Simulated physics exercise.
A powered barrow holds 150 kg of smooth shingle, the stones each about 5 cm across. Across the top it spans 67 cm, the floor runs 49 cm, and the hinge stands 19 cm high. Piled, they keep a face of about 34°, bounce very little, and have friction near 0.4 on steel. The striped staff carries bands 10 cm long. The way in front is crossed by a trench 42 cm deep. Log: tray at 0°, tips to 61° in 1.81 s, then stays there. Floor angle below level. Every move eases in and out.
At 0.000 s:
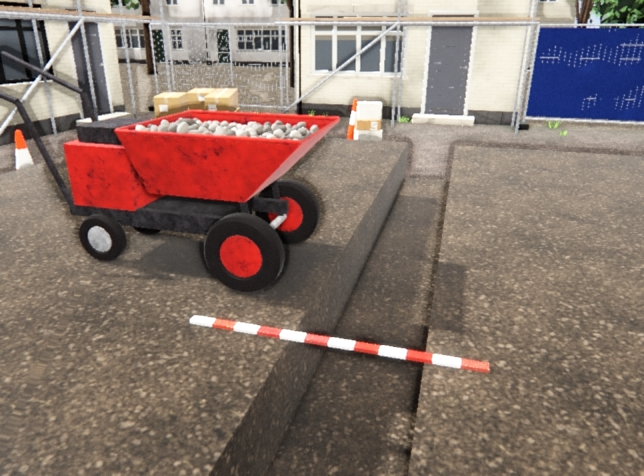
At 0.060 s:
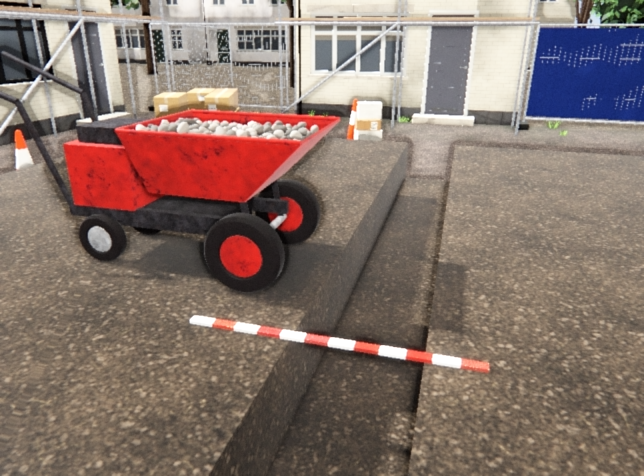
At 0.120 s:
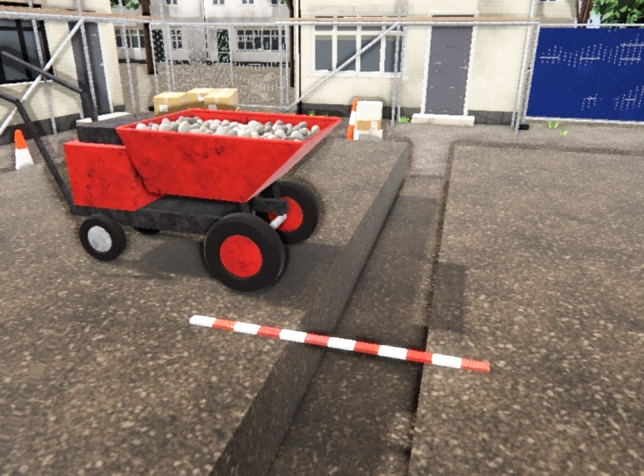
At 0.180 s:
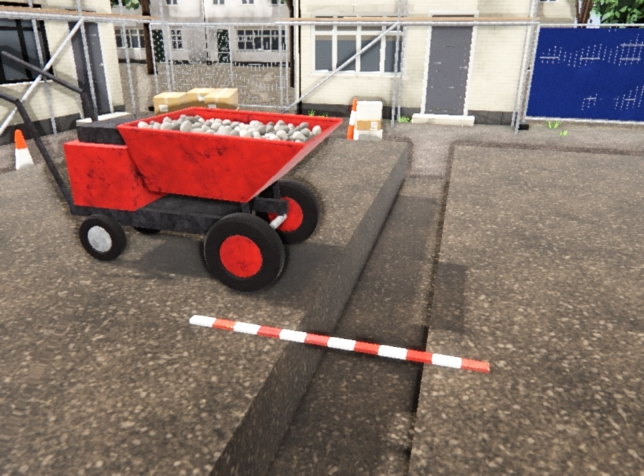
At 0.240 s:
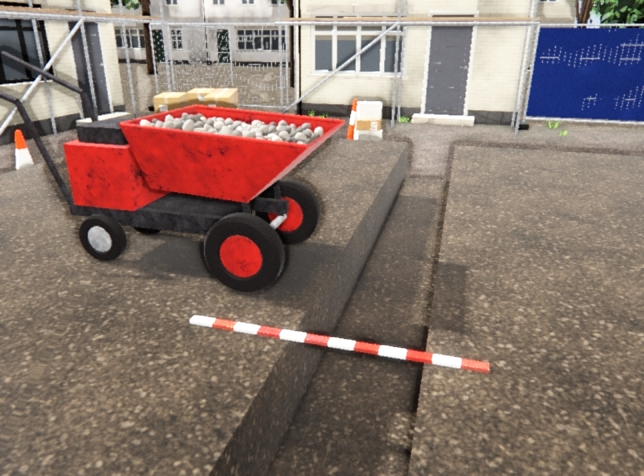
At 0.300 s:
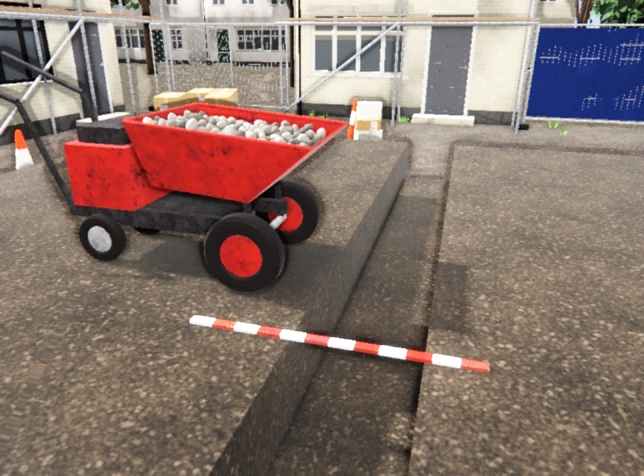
The red tray of stones on the barrow tilts slightly forward to the right.
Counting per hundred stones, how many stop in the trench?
Some 81.
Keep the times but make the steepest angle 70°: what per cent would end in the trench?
It comes out at about 85 percent.
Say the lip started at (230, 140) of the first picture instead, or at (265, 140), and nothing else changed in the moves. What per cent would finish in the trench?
From the first spot near 100, from the second near 100 per cent.
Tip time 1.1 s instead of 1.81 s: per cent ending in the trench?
That would give about 70 percent.
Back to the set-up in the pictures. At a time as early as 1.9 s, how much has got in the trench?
Something like 40 in a hundred.
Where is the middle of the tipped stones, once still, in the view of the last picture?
Middle at around (404, 341), I'd say.
After 1.4 s the floor is at 52°; 99 % in the tray, 1 % in the trench; the foremost stones are at (387, 219).
After 1.9 s the floor is at 61°; 48 % in the tray, 41 % in the trench, 12 % past the trench; the foremost stones are at (508, 287).
After 2.3 s the floor is at 61°; 23 % in the tray, 59 % in the trench, 19 % past the trench; the foremost stones are at (590, 302).
After 4.2 s the floor is at 61°; 0 % in the tray, 81 % in the trench, 19 % past the trench; the foremost stones are at (635, 308).
